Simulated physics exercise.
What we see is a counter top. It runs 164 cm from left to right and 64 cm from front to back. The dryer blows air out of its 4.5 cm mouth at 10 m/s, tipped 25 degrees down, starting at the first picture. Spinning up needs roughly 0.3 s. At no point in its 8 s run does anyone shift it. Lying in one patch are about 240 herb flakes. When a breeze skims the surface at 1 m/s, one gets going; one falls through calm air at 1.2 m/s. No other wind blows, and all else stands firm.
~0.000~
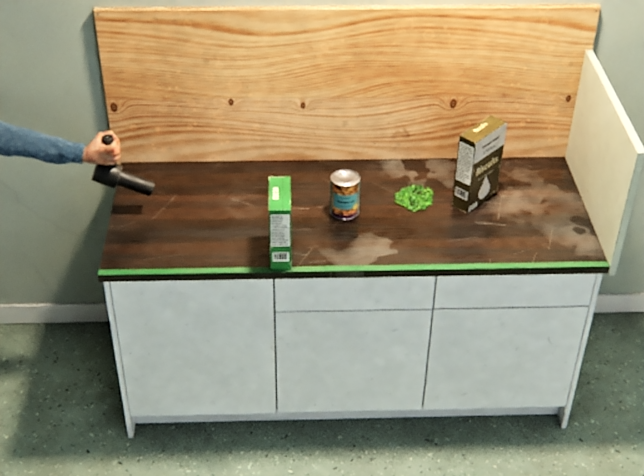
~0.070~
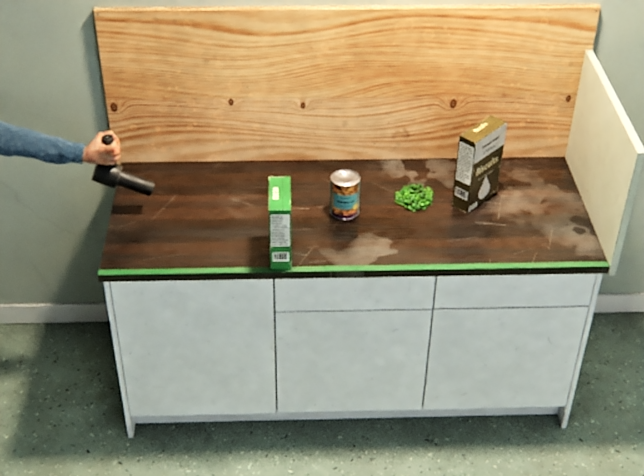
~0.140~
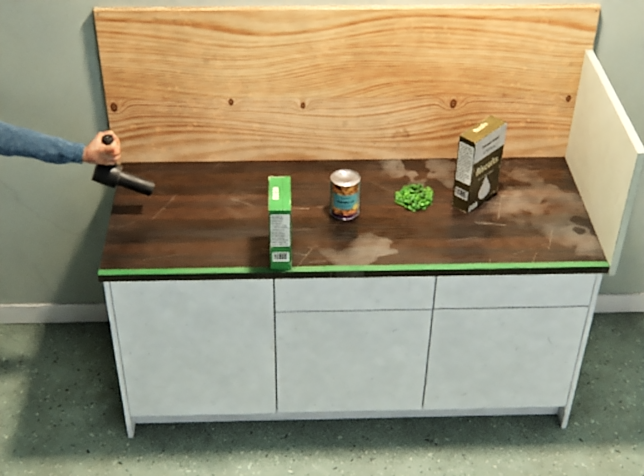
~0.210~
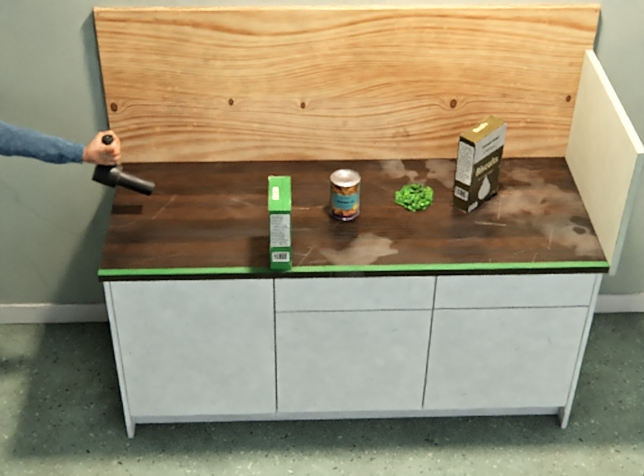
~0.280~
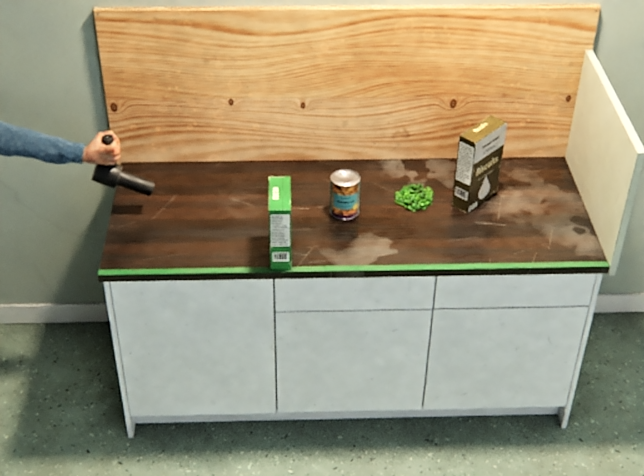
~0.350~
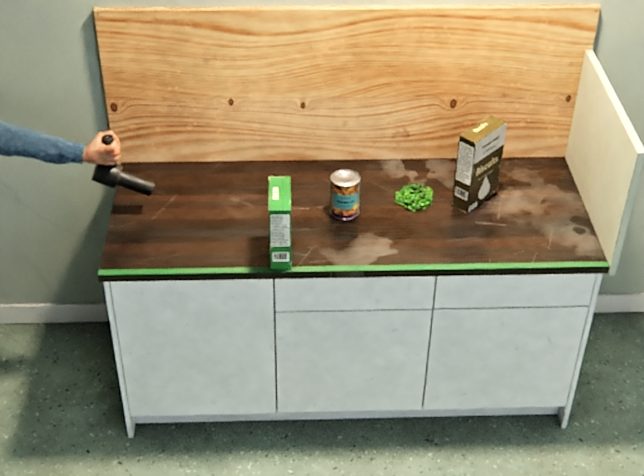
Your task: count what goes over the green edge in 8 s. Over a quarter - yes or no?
Over a quarter: No.
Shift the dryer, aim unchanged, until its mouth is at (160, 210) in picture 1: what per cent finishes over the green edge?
Near 0 per cent.
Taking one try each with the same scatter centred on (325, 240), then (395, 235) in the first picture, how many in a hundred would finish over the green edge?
About 60 and 50 in a hundred, in that order.
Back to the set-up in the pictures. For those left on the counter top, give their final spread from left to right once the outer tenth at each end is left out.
Looks like some 50 cm to me.
After 1.6 s, 75 % are on the move or not yet settled, 0 % are over the green edge; the middle of those still in play is near (467, 195).
After 2.6 s, 69 % are on the move or not yet settled, 0 % are over the green edge; the middle of those still in play is near (471, 194).
After 4.4 s, 62 % are on the move or not yet settled, 0 % are over the green edge; the middle of those still in play is near (471, 194).
After 8.0 s, at the end, 0 % are over the green edge; the middle of those still in play is near (471, 194).
